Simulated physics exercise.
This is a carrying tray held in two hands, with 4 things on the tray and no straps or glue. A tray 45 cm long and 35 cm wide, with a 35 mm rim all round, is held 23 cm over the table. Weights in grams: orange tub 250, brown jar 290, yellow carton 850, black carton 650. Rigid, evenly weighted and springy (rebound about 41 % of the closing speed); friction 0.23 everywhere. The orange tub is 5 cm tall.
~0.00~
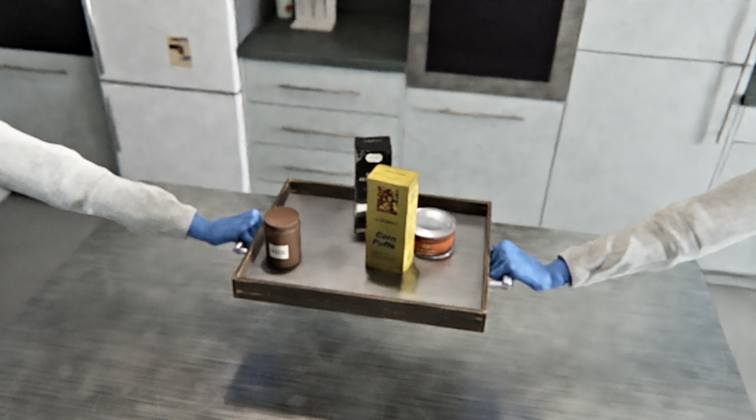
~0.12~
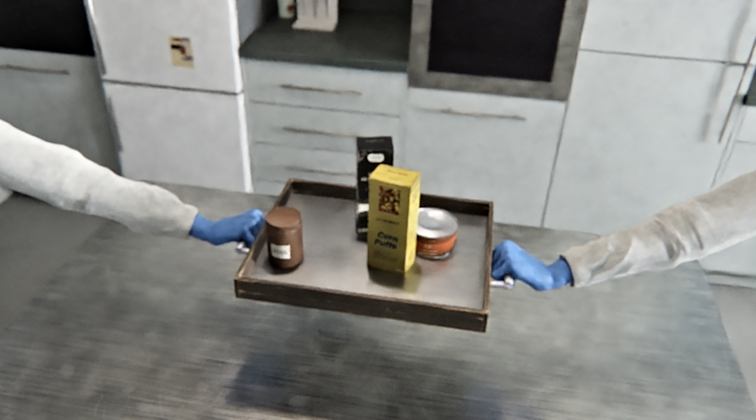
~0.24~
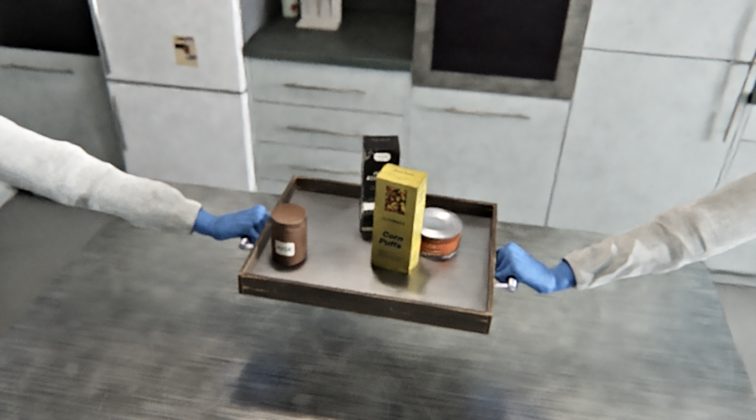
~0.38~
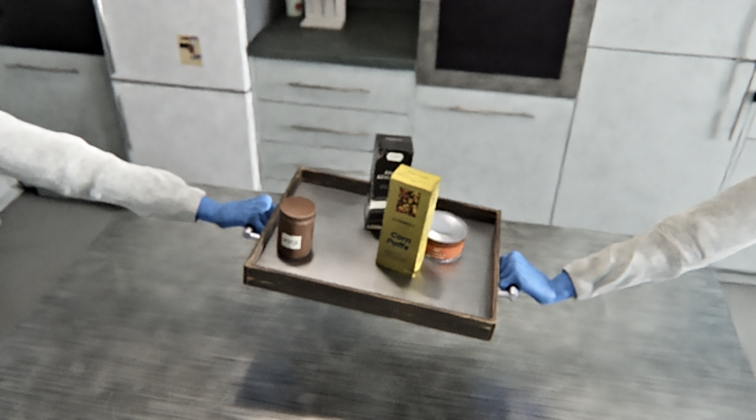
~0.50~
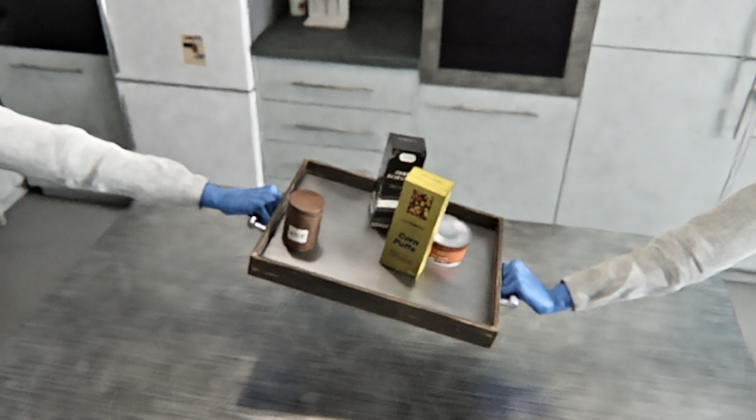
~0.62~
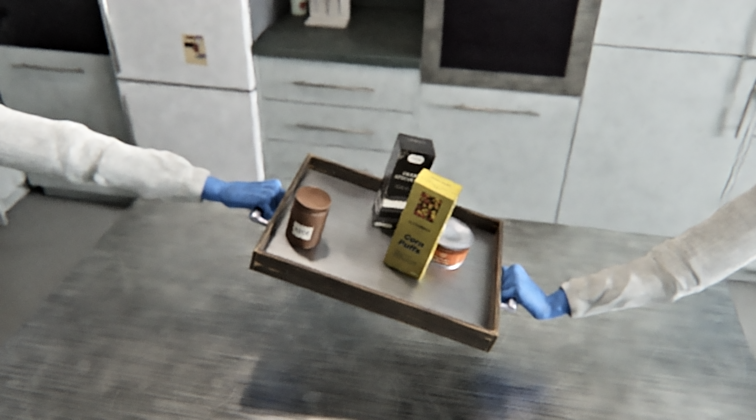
In a kitchen, two blue-gloved hands holding a tray of two cartons, a jar and a tub, gradually tilting it right edge down.
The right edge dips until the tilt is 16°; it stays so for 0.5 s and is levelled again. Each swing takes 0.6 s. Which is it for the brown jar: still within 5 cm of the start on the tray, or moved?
The brown jar ends elsewhere.
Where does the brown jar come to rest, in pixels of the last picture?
Around (437, 251).
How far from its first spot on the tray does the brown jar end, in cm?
About 28 cm.
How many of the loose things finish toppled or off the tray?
0 of them.
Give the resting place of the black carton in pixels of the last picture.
Around (462, 180).
By 1.02 s, tray tilted 16°, right edge down; brown jar 8 cm from its spot near (344, 230); black carton 9 cm from its spot; yellow carton 9 cm from its spot.
By 1.32 s, tray tilted 15°, right edge down; brown jar 19 cm from its spot near (398, 249); yellow carton rocked 7° off its seat; black carton 13 cm from its spot.
When it is over (2.3 s), not toppled but over 5 cm from the start, orange tub, brown jar, yellow carton and black carton. End places, in pixels of the last picture, brown jar near (437, 251).
